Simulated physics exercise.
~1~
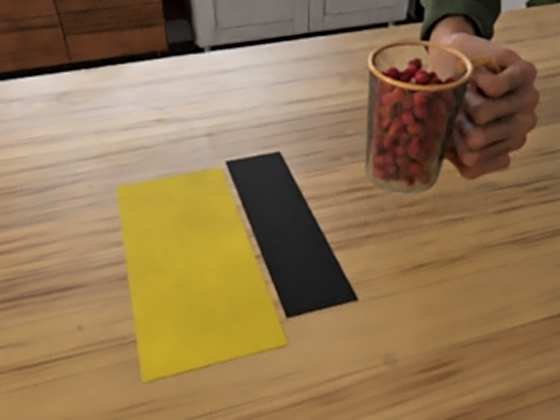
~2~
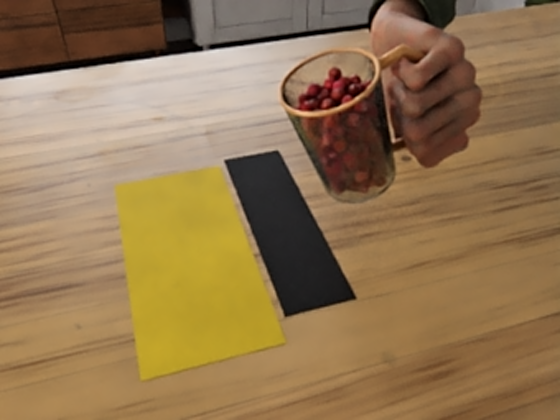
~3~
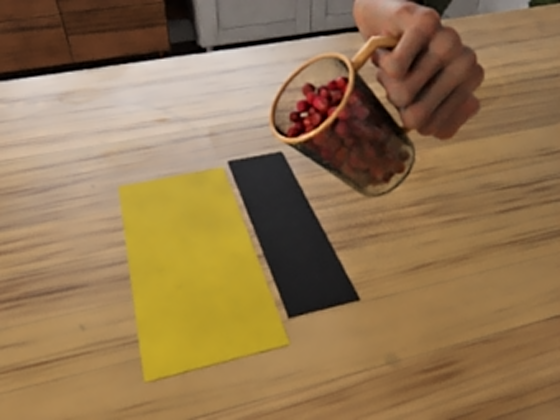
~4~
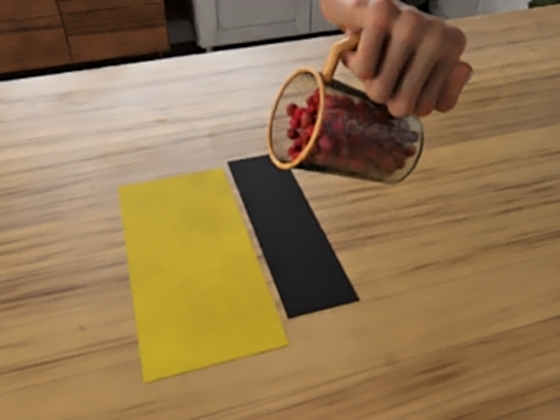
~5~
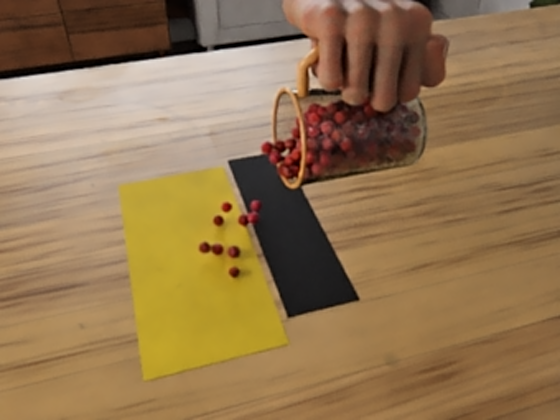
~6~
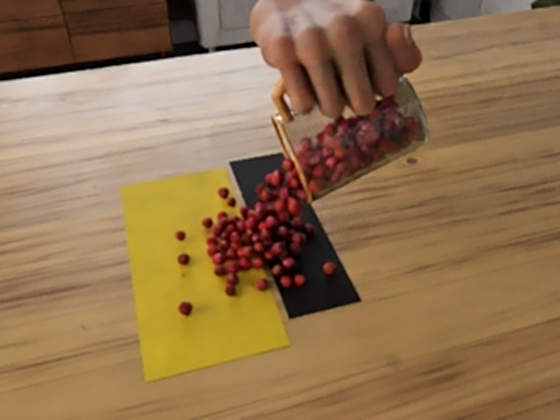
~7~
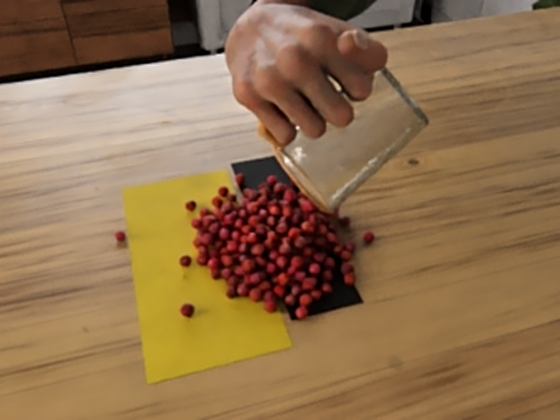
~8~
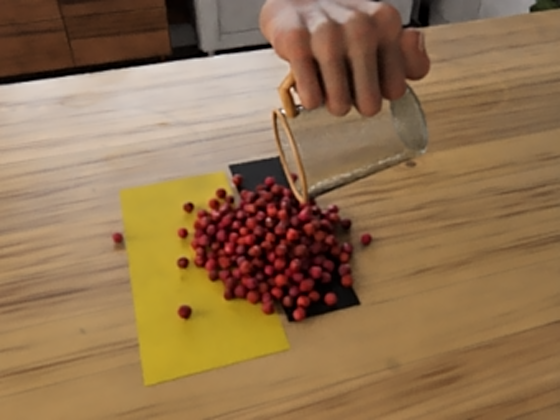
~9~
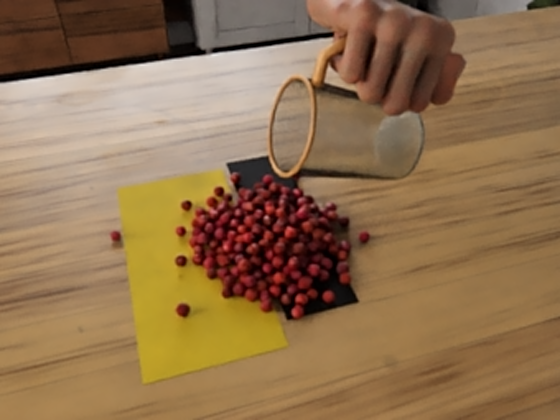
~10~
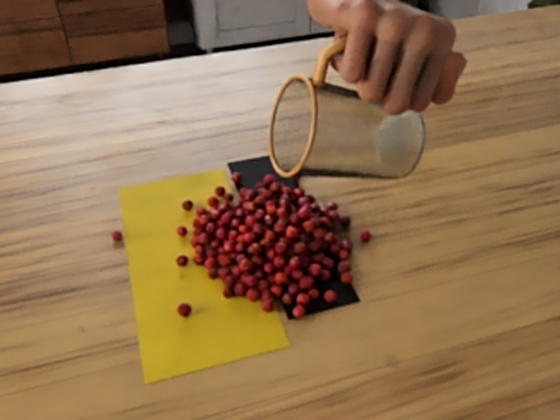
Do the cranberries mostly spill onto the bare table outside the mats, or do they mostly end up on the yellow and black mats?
They mostly end up on the yellow and black mats, with a good share on each. Only a few lie on the bare table, and the cup is left empty.
